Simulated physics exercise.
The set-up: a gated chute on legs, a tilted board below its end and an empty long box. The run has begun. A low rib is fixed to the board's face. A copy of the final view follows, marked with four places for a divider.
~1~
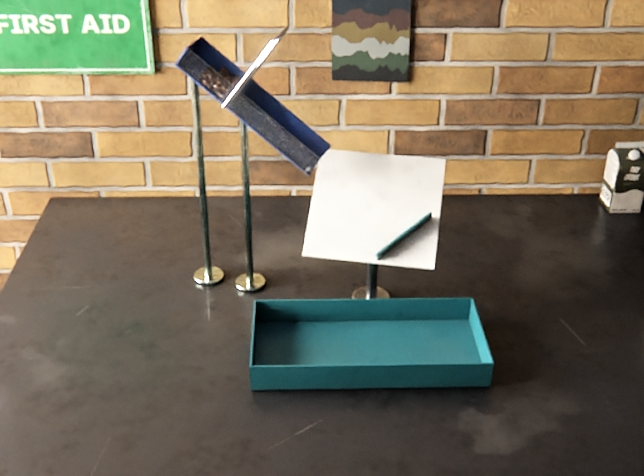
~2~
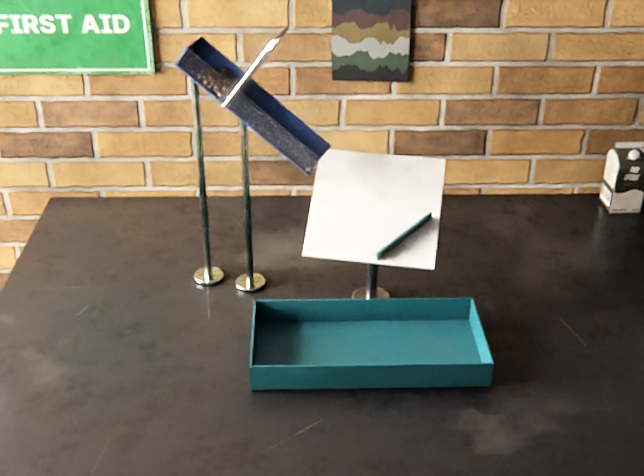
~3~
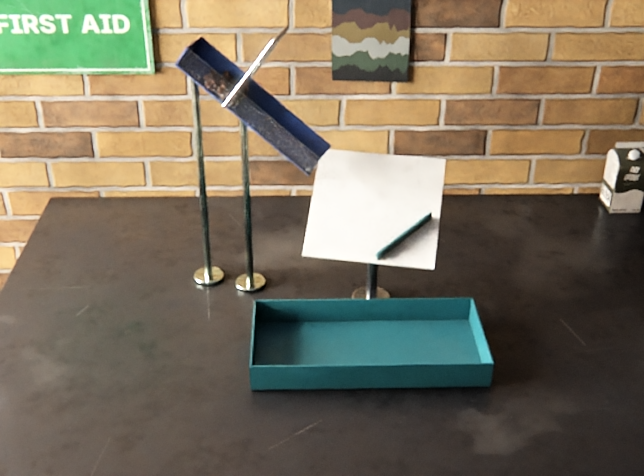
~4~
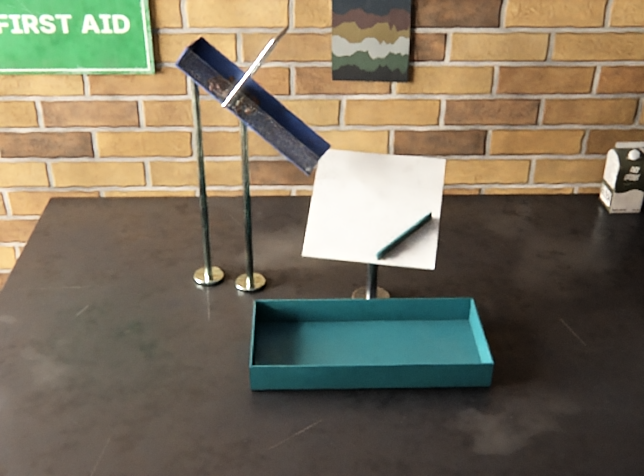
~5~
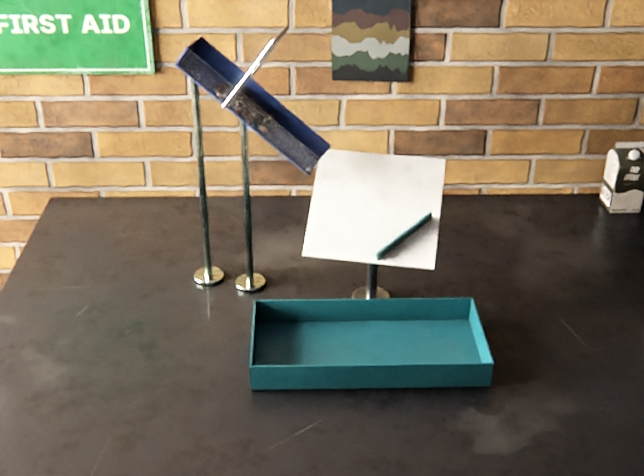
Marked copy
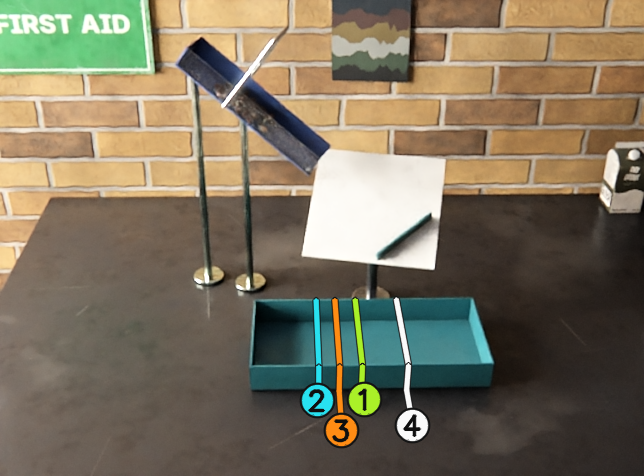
The footage shows a blue chute on thin legs above a tilted white board and an empty teal box on a dark table, as small brown pieces slide down the chute past a raised gate toward the right.
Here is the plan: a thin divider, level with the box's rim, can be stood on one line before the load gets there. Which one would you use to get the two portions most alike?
I would pick line 1.
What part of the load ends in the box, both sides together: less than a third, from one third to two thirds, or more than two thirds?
More than two thirds.
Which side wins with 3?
Right.
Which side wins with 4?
More lands on the left.
On the marked copy, line 1 crosses the front rim at (362, 365); line 2 crosses the front rim at (318, 365); line 3 crosses the front rim at (339, 365); line 4 crosses the front rim at (408, 364).
Choosing 1, of what is caught, roughly half on the left of the divider, roughly half on the right.
Choosing 2, of what is caught, not one piece on the left of the divider, every piece on the right.
Choosing 3, of what is caught, just a few on the left of the divider, almost all on the right.
Choosing 4, of what is caught, almost all on the left of the divider, just a few on the right.
